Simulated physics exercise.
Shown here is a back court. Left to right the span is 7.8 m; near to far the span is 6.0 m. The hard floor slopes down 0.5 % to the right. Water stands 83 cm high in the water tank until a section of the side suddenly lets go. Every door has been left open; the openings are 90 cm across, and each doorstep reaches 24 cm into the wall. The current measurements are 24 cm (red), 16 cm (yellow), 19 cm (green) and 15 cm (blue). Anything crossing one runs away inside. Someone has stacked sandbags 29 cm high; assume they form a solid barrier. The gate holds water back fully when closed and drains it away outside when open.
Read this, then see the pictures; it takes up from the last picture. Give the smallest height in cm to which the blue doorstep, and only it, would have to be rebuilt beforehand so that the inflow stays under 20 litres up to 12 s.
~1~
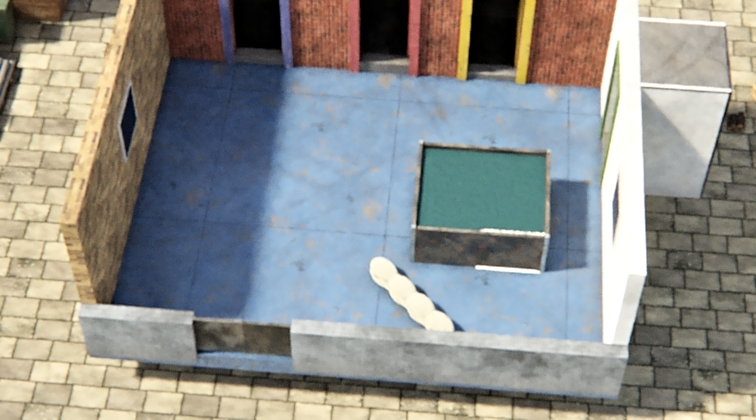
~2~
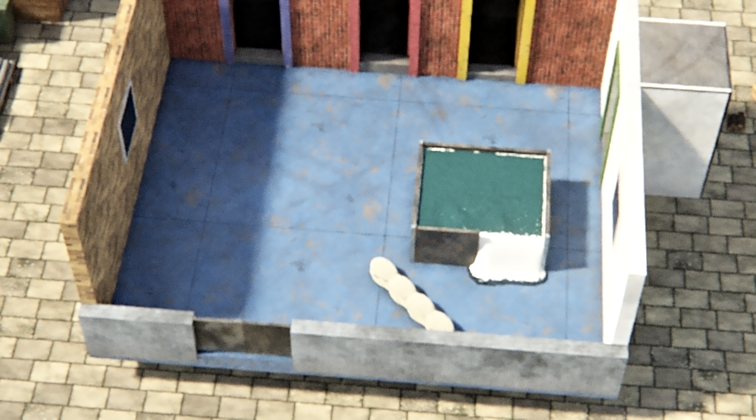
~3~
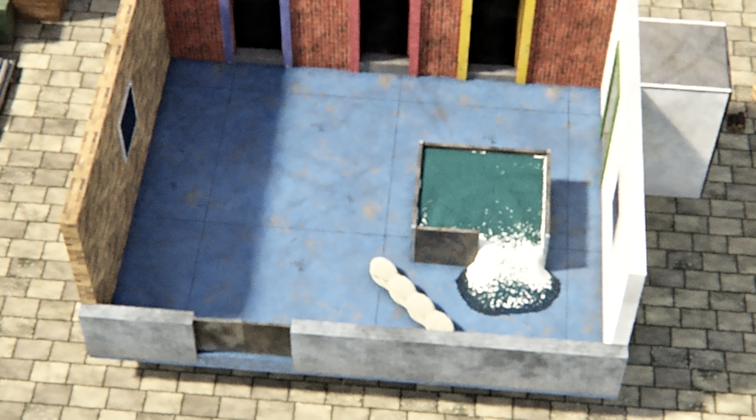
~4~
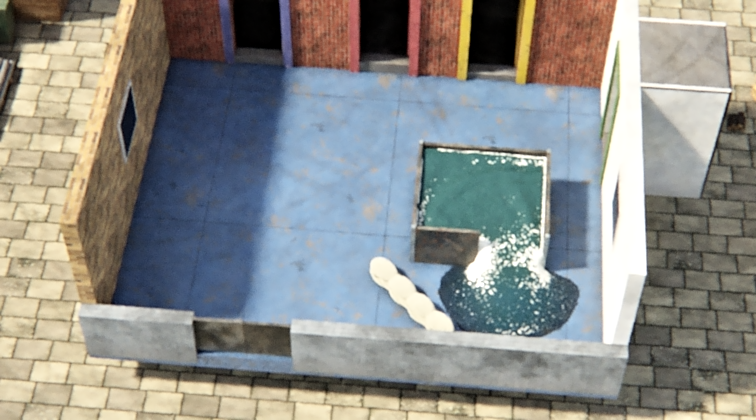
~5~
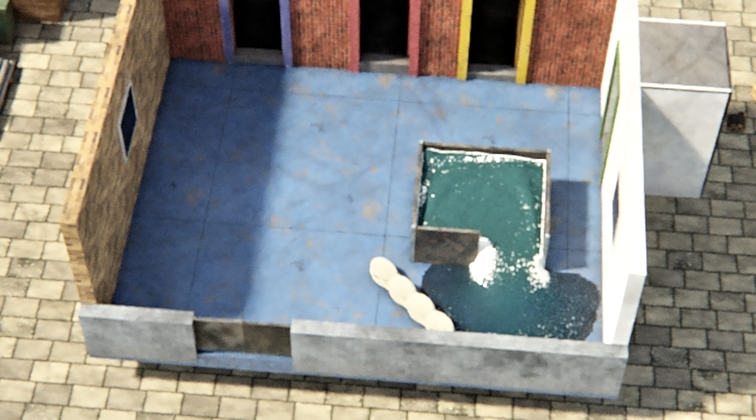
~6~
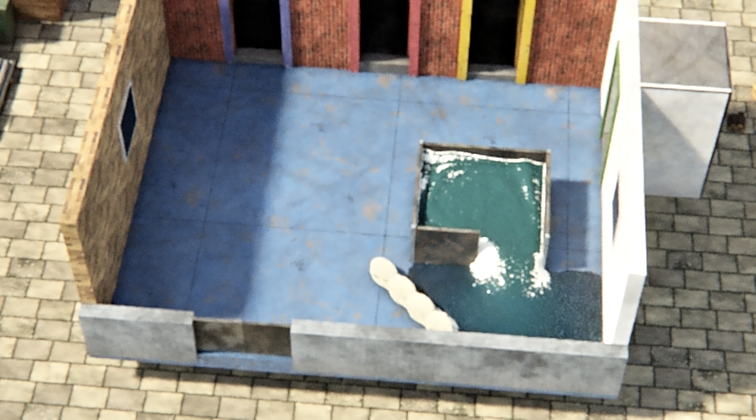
Roughly 6.5 cm.
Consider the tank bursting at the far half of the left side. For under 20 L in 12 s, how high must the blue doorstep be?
That way, roughly 12.0 cm.
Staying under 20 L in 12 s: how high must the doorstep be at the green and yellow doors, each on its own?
You'd want some 6.0 cm at green and some 5.5 cm at yellow.
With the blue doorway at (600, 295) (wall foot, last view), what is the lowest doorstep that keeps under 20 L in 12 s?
Something near 22 cm.
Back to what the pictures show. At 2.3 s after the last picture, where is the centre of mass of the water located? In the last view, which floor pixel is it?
Roughly (488, 276).
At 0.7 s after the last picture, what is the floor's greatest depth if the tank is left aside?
Max depth: Near 64 cm.
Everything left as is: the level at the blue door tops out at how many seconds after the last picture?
Near 10.0 s.
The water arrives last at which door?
Answer: Blue.
Then, 0.7 s after the last picture water covers 15 % of the floor, deepest (64 cm) near (601, 373); it has not reached the blue door.
Then, 2.3 s after the last picture water covers 40 % of the floor, deepest (36 cm) near (590, 372); it has not reached the blue door.
Then, 11.3 s after the last picture water covers 95 % of the floor, deepest (11 cm) near (601, 373); 10 cm at the blue door, 0 litres in over its 15 cm doorstep.
At the blue door as built, the water peaked near 11 cm, 9.9 s after the last picture.
Run again over the same 12 s with other heights there, 31 litres in over 5.5 cm, 13 litres over 7.5 cm. The limit of 20 litres is kept from about 6.5 cm up.
